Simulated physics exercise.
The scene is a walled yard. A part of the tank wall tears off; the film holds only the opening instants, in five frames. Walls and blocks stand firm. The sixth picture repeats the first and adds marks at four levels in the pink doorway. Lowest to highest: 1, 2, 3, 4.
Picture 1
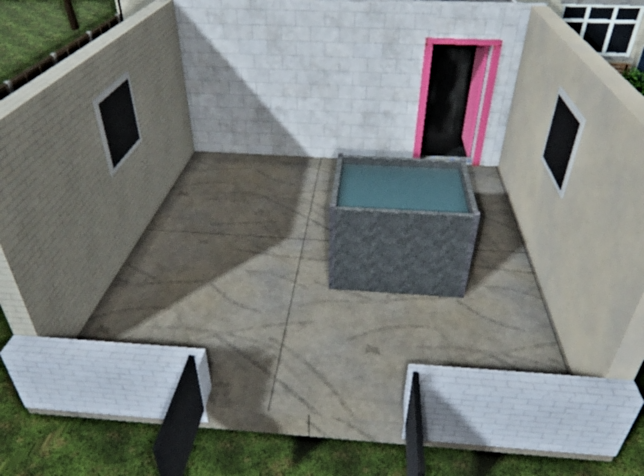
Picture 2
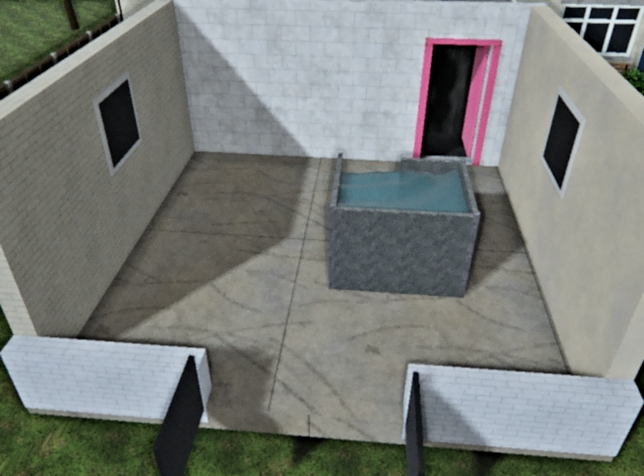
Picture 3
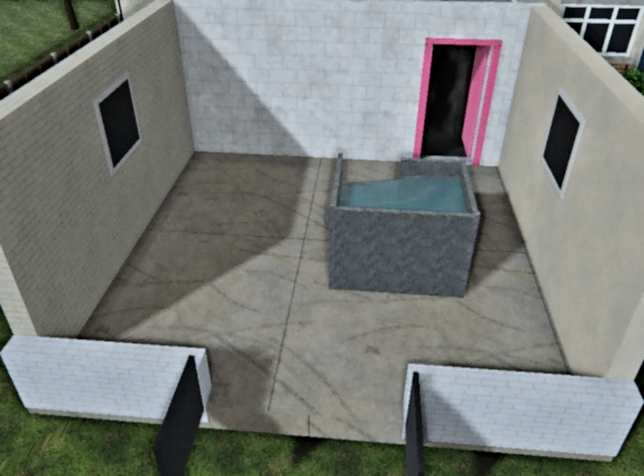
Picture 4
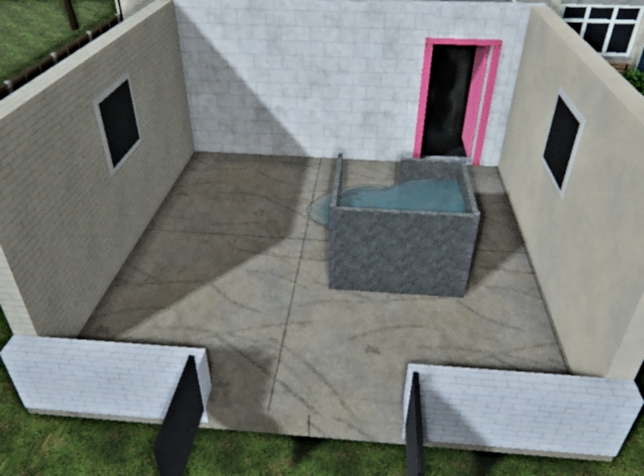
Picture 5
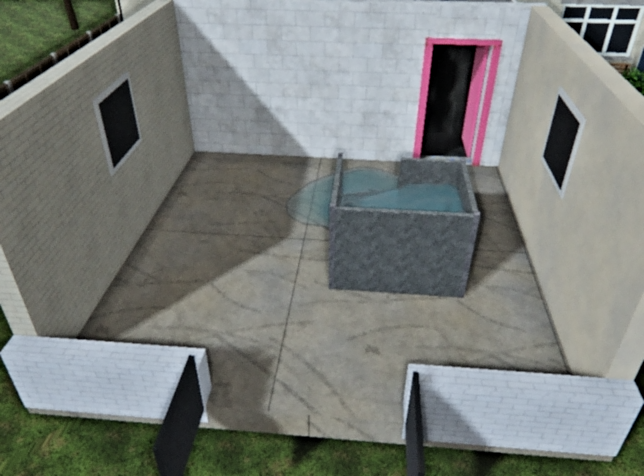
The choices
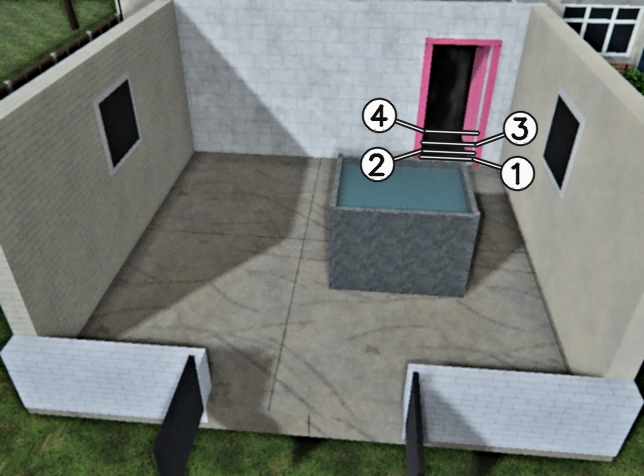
Water in a grey, block-sided tank lies level near a pink doorway in a walled yard. Its surface then drops and slopes as the back of the tank opens, and water emerges beyond the tank's left side, spreading in a thin, rounded sheet across the paved ground toward the back wall.
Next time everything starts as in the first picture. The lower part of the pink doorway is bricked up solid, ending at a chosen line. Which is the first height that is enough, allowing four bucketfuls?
Line 2 just does it.
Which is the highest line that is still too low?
It is 1.
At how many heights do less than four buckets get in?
Three of the four.
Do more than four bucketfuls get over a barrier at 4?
No, not at all.
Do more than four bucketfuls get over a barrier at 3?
No, that is safe.
On the marked copy, 1 at (446, 157); 2 at (447, 152); 3 at (448, 143); 4 at (450, 132); from the bottom up 1, 2, 3, 4.
With 1, about 9 bucketfuls get in.
With 2, a bucket or two gets in.
With 3, nothing gets over.
With 4, nothing gets over.
